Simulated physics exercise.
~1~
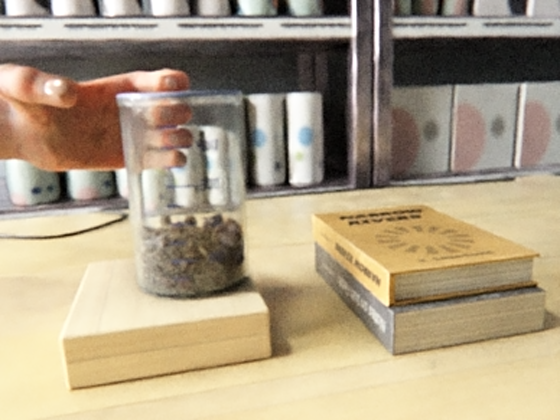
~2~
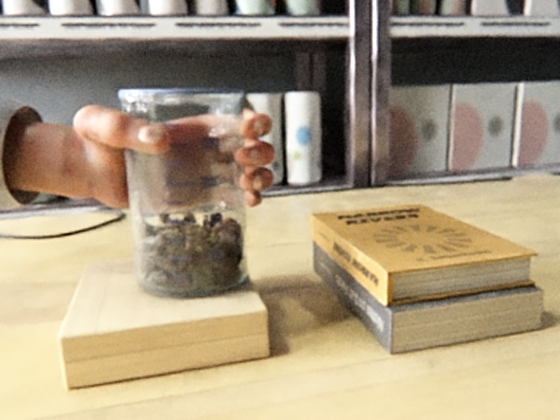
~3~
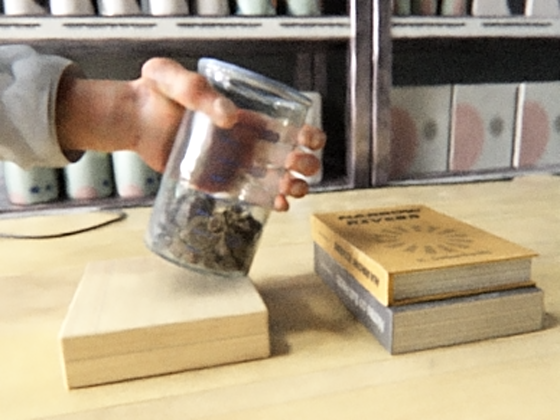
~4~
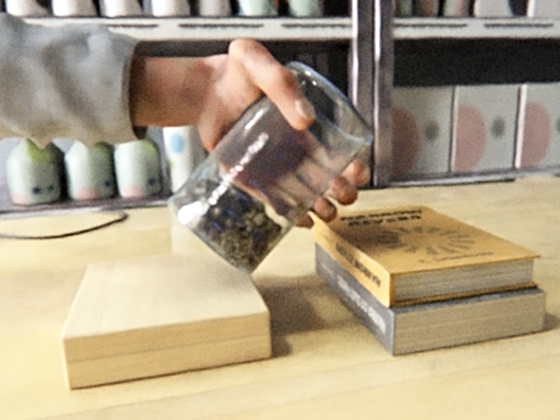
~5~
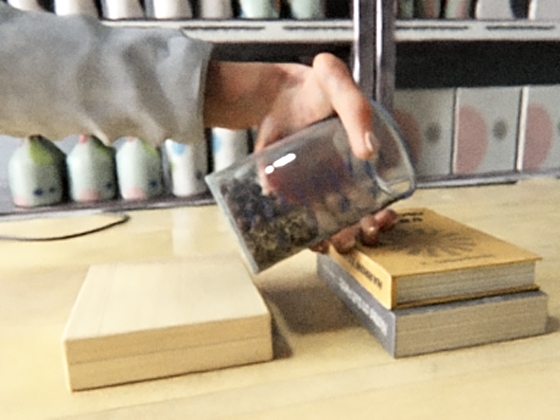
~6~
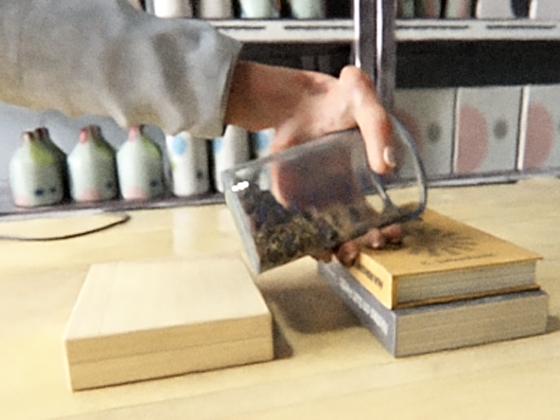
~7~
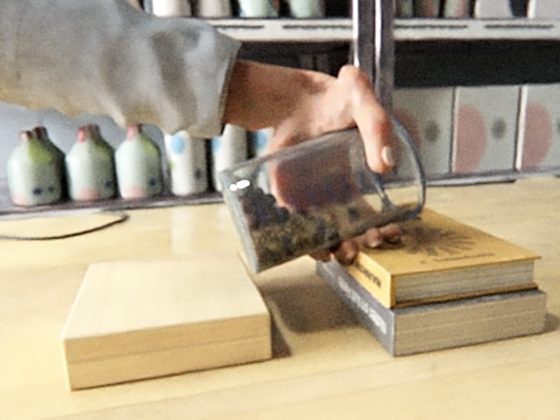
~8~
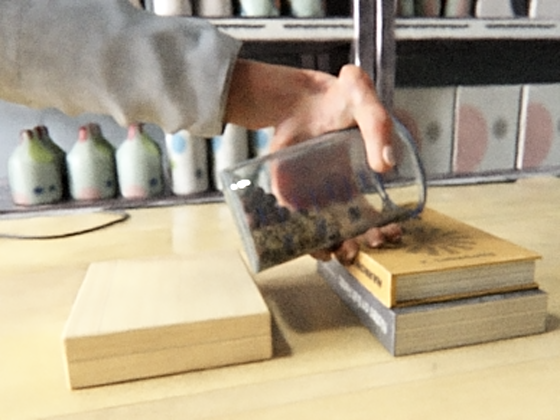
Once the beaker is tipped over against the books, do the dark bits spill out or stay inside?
The dark bits stay inside the beaker while the hand holds it tipped against the books.
